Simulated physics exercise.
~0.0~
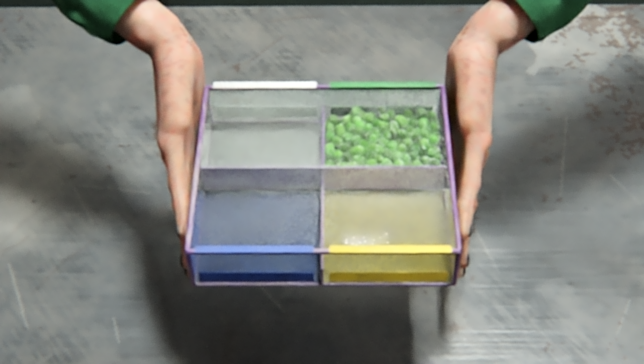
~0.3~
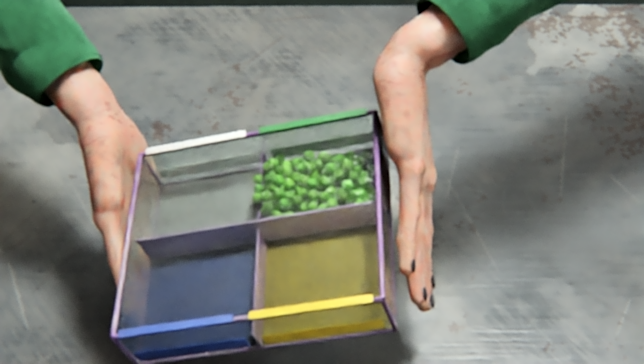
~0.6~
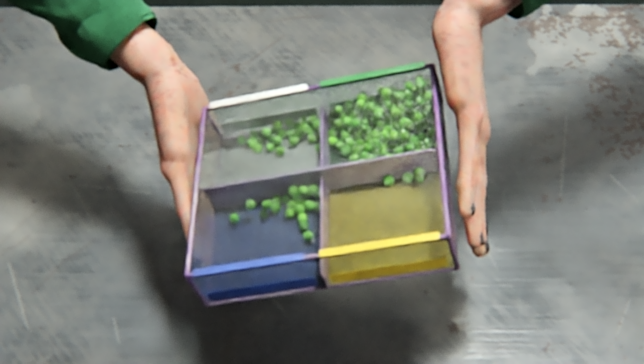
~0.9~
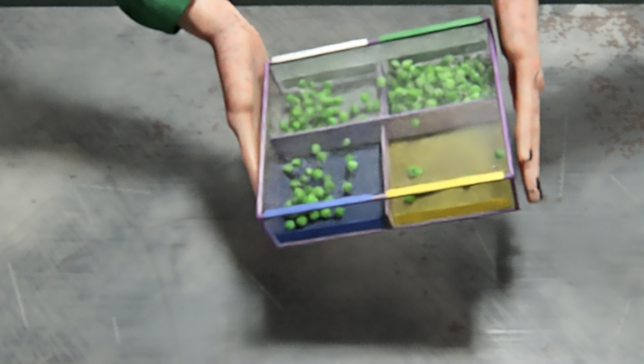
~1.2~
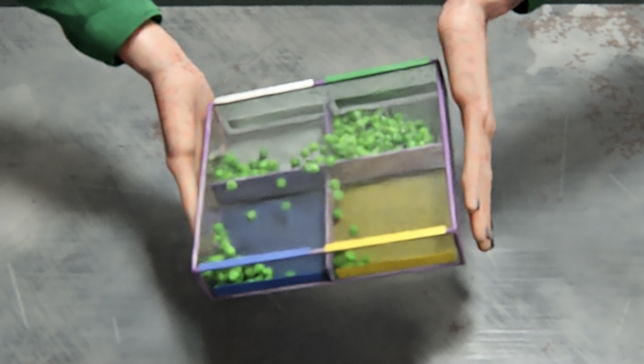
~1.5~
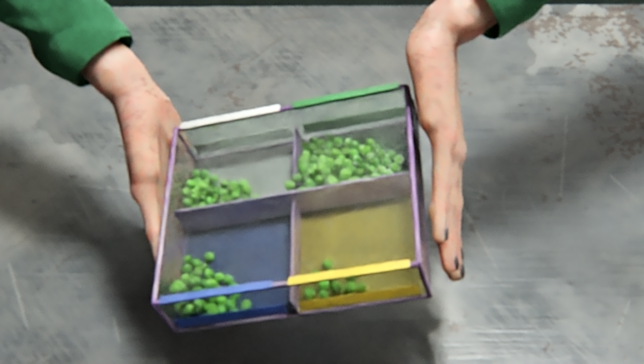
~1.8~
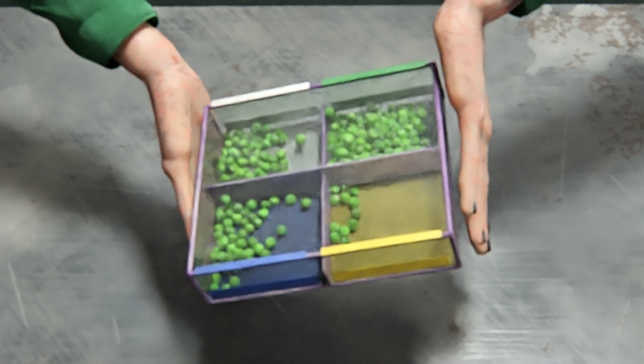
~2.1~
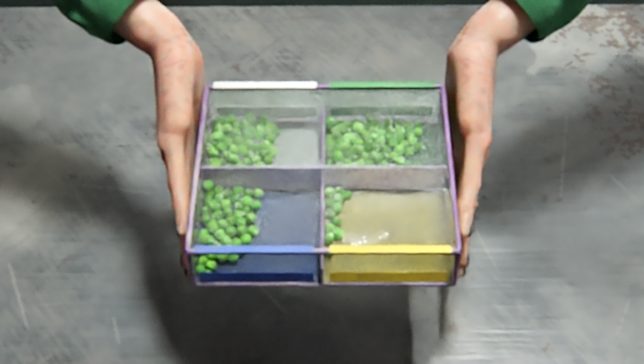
Two hands tilt and shake a divided box, spreading green peas into all four compartments.
